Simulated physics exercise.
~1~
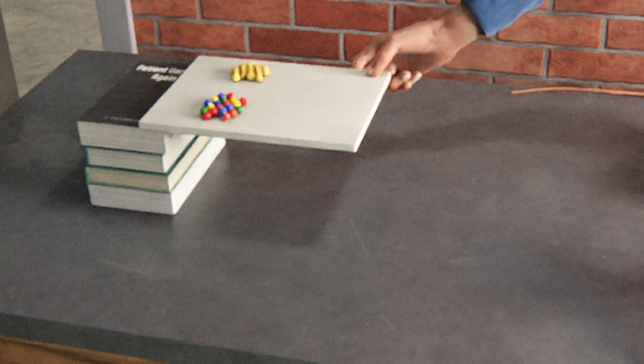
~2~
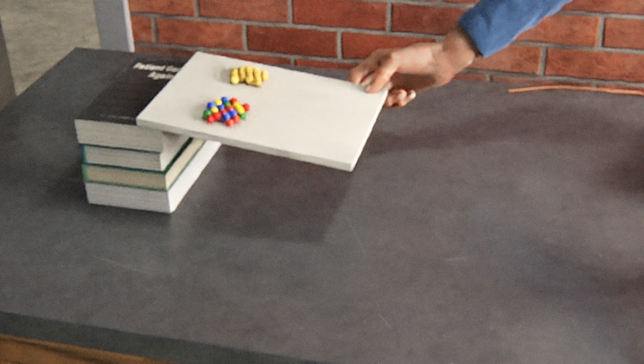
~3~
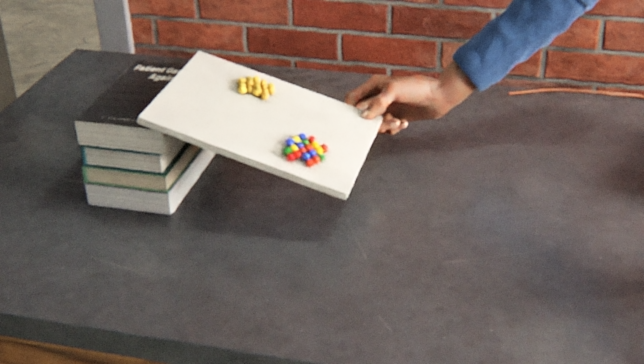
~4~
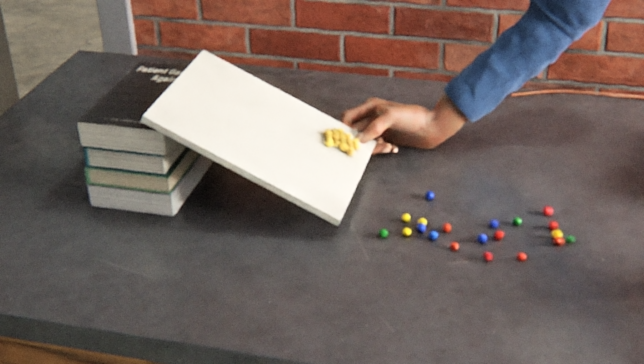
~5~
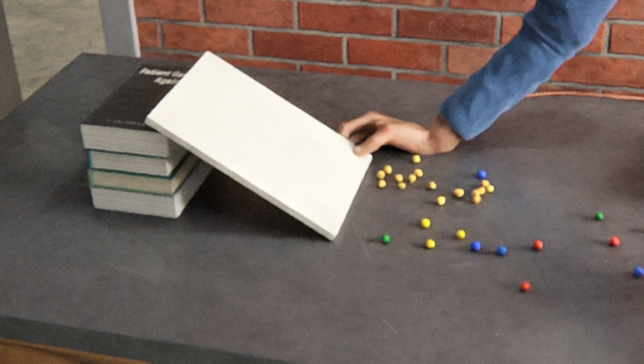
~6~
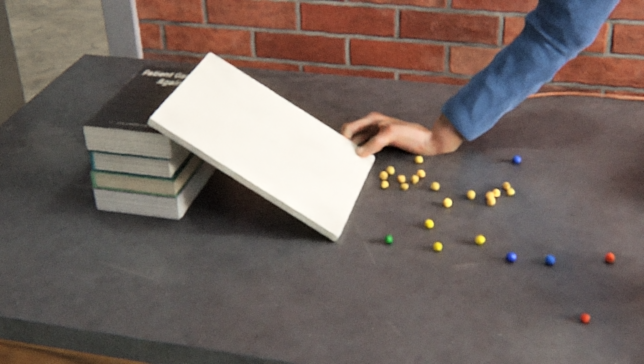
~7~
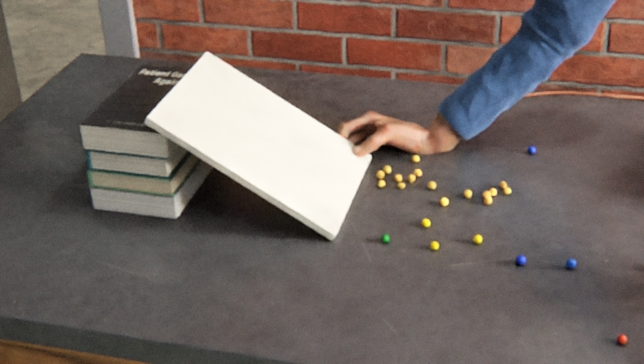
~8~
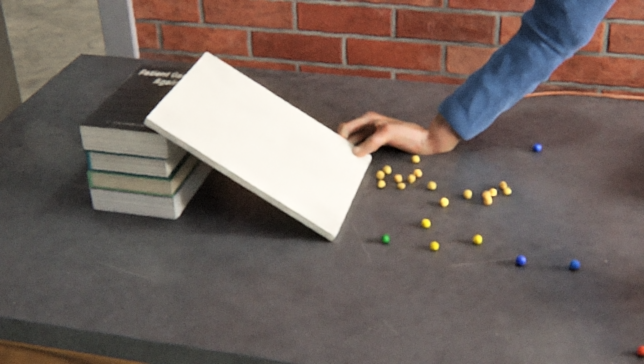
A hand lowered one end of a white board propped on some books until it rested on the dark counter; the colorful beads slid and rolled off first, then the yellow pieces followed, stopping near the board while the colorful ones scattered farther right.
